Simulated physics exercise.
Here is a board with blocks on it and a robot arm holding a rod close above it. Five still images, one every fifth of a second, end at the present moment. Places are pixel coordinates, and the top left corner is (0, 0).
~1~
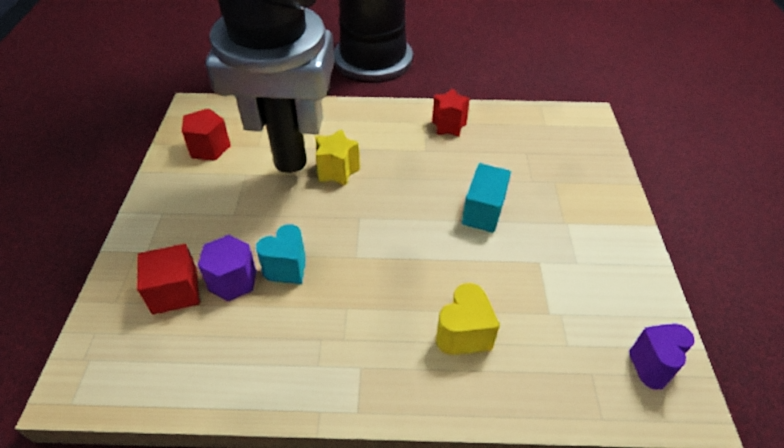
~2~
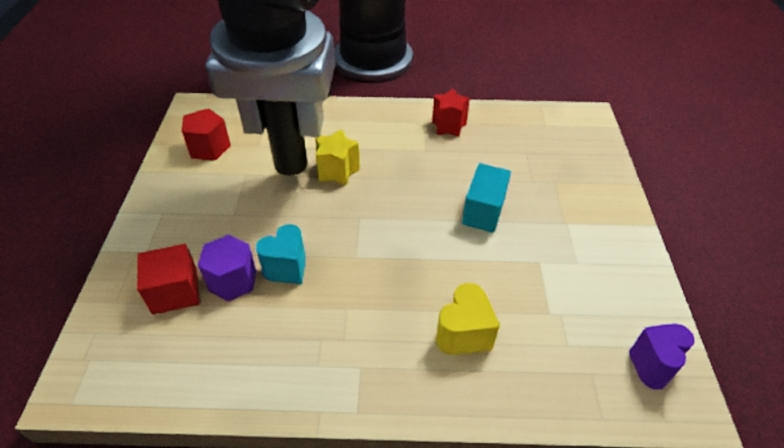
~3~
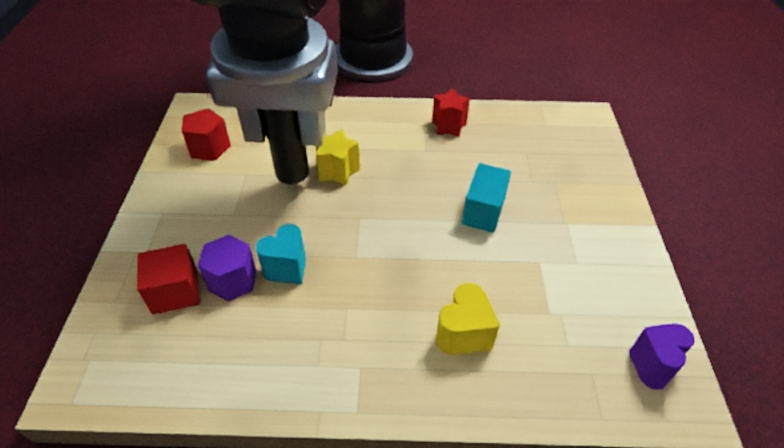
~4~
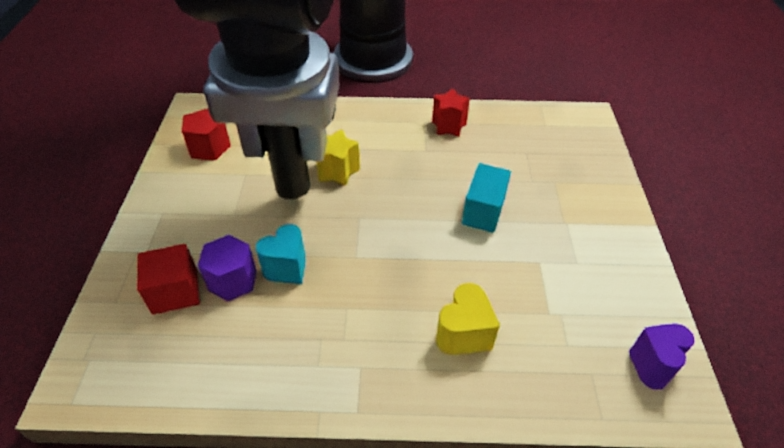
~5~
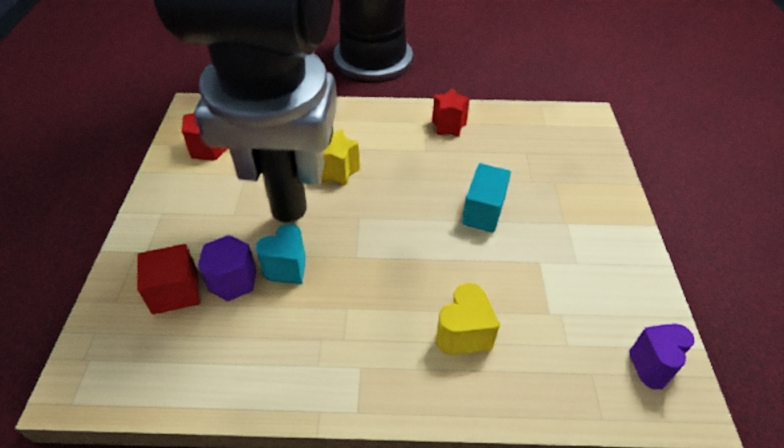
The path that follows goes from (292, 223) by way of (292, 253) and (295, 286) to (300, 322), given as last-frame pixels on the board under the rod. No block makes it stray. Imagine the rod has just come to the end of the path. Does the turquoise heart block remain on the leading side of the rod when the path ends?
That would be a no.
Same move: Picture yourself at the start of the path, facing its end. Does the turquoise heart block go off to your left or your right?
Well, taking the path from its start to its end as straight ahead, the turquoise heart block moves to the right.
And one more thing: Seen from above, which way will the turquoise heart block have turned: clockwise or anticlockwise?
The turn is clockwise.
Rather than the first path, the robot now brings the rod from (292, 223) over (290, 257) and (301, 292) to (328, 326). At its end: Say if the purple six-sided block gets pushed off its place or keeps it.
The purple six-sided block does not move.
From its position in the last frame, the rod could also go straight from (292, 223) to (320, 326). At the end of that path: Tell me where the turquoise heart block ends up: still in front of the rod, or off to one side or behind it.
I'd say the turquoise heart block has slipped off and sits beside or behind the rod.
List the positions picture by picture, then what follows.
The first picture shows tip of the rod (290, 162), middles of tops, purple six-sided block (224, 254), turquoise heart block (281, 242).
The second picture shows rod (291, 165), nothing pushed.
The third picture shows rod (292, 173), nothing pushed.
The fourth picture shows rod (293, 188), nothing pushed.
The fifth picture shows rod (289, 210), purple six-sided block (224, 254), turquoise heart block (281, 242).
On the path given first. One third of the way, rod (289, 241); turquoise heart block (277, 261), turned 15° clockwise.
Two thirds of the way, rod (292, 274); turquoise heart block (265, 289), turned 65° clockwise.
At the end, rod (297, 310); purple six-sided block unmoved; turquoise heart block (255, 310), turned 110° clockwise.
